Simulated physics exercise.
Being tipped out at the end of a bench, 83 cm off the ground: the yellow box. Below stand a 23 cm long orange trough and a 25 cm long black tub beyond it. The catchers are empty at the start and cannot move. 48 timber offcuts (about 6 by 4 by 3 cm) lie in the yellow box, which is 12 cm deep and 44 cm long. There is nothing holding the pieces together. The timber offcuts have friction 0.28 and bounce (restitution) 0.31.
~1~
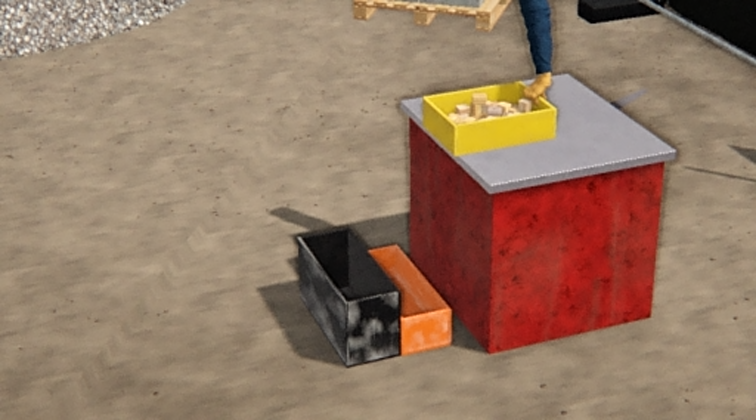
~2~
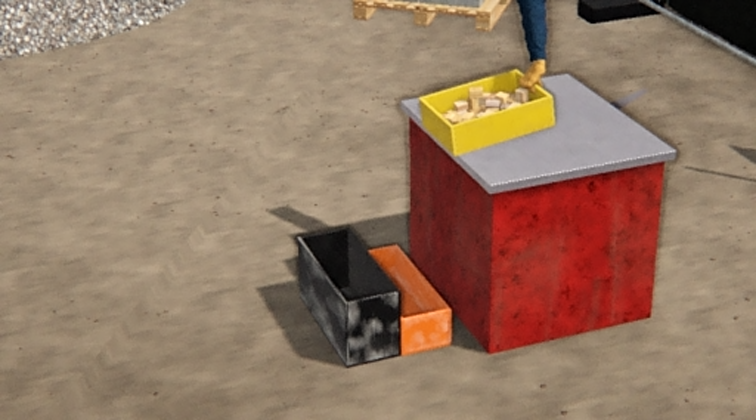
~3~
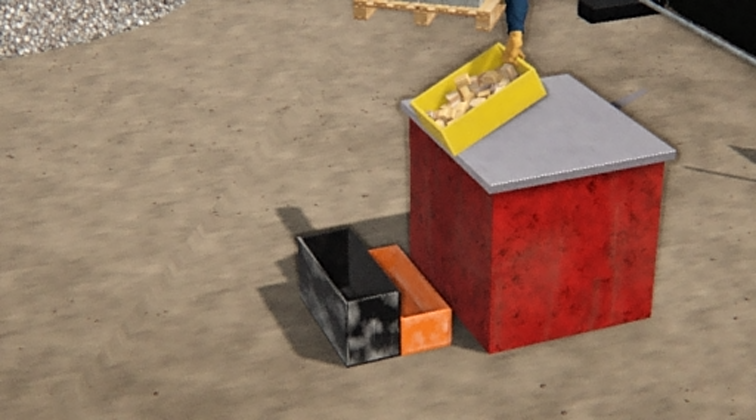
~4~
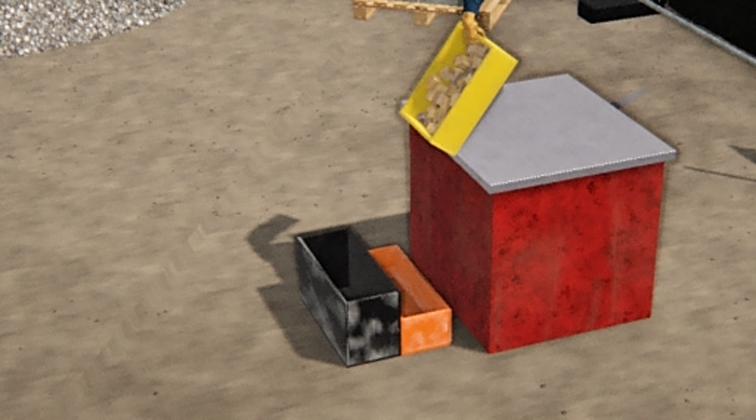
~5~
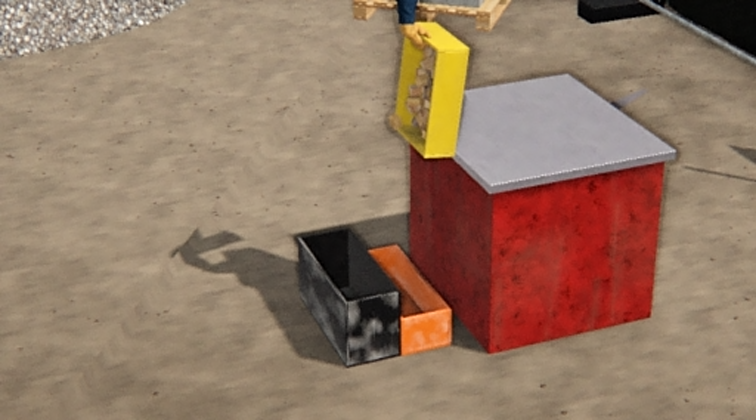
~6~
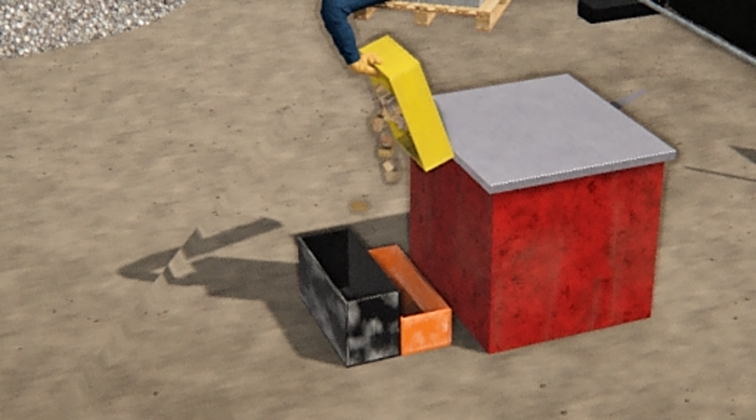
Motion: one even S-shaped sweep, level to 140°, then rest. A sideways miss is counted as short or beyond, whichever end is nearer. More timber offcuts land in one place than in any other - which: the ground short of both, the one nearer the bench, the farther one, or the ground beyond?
My answer: Farther.
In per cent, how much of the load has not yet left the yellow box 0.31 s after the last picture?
Still in there: Some 0 per cent.
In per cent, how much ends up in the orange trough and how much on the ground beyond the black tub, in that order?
25 and 20 %.
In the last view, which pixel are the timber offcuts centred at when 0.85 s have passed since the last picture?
The middle lies near (348, 322).
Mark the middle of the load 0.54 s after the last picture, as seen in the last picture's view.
Roughly at pixel (349, 317).
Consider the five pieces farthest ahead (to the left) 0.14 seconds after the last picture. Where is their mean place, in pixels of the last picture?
About (338, 223).
Then, 0.14 s after the last picture, tilt 129°; 20 still in the yellow box, 2 in the black tub and 26 in the air.
Then, 0.31 s after the last picture, tilt 140°; 17 in the black tub, 5 on the ground beyond the black tub and 26 in the air.
Then, 0.54 s after the last picture, tilt 140°; 10 in the orange trough, 26 in the black tub, 8 on the ground beyond the black tub and 4 in the air.
Final count (0.85 s after the last picture), 11 in the orange trough, 28 in the black tub and 9 on the ground beyond the black tub.
